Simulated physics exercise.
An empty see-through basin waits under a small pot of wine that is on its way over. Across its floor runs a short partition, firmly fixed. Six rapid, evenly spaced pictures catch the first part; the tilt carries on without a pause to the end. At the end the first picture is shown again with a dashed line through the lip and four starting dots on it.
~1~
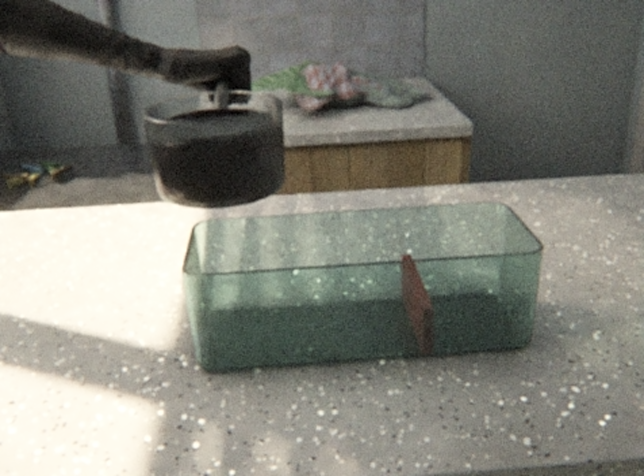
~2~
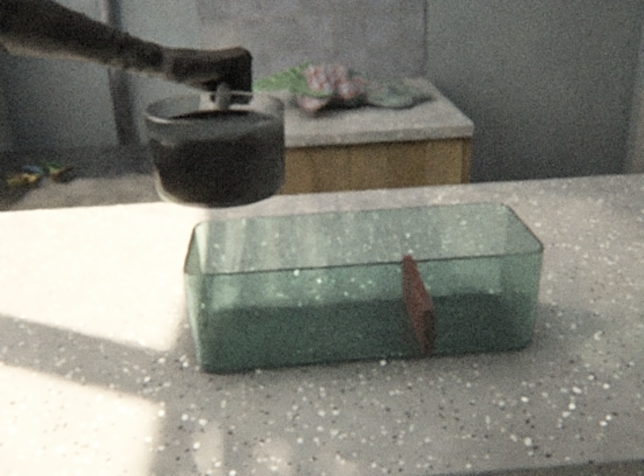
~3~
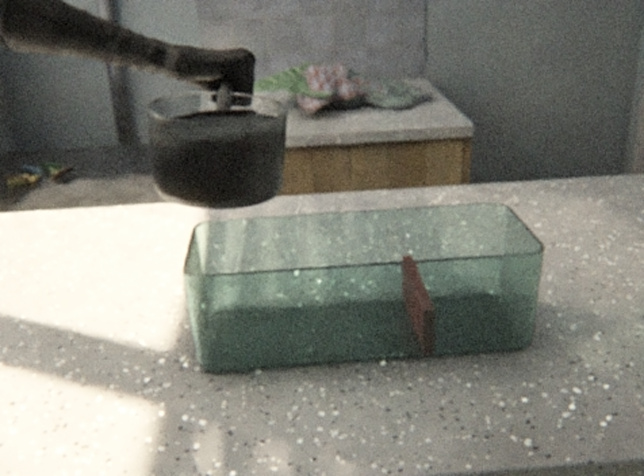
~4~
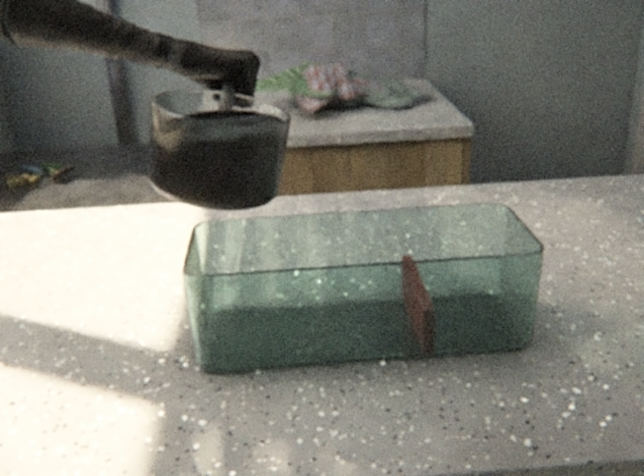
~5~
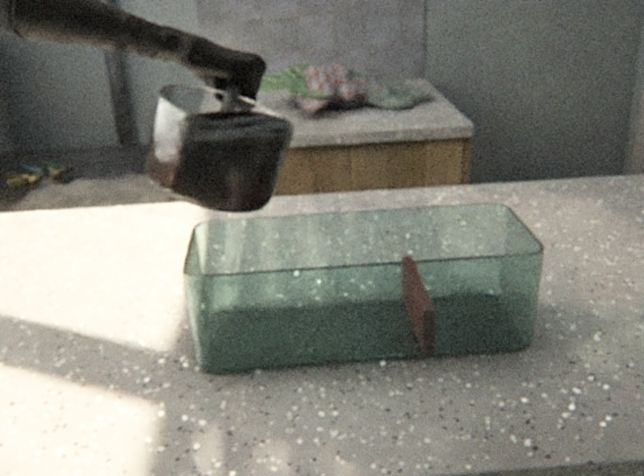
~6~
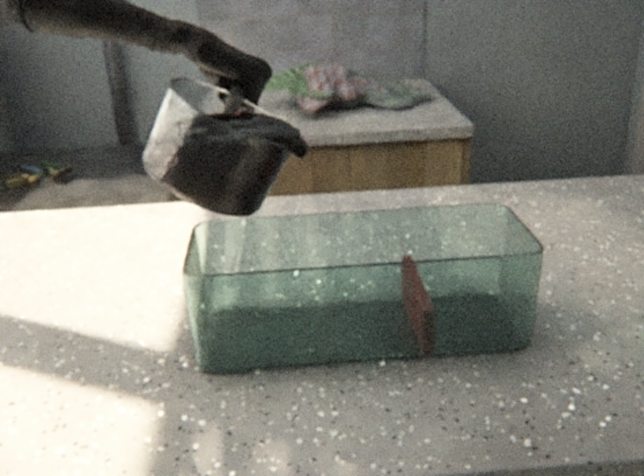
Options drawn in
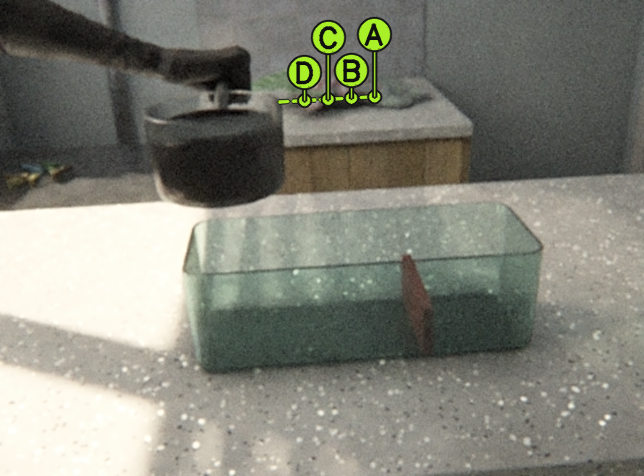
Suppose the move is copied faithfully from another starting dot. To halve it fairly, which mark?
Choose B.
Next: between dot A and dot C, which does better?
A it is.
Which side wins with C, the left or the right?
More ends on the left.
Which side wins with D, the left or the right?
The left side.
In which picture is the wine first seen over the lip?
In picture 6.
On the marked copy, A at (374, 96); B at (351, 98); C at (328, 99); D at (304, 100).
With A, about 30 % ends left of the wall and 70 % right of it.
With B, about 51 % ends left of the wall and 48 % right of it.
With C, about 86 % ends left of the wall and 14 % right of it.
With D, about 98 % ends left of the wall and 1 % right of it.
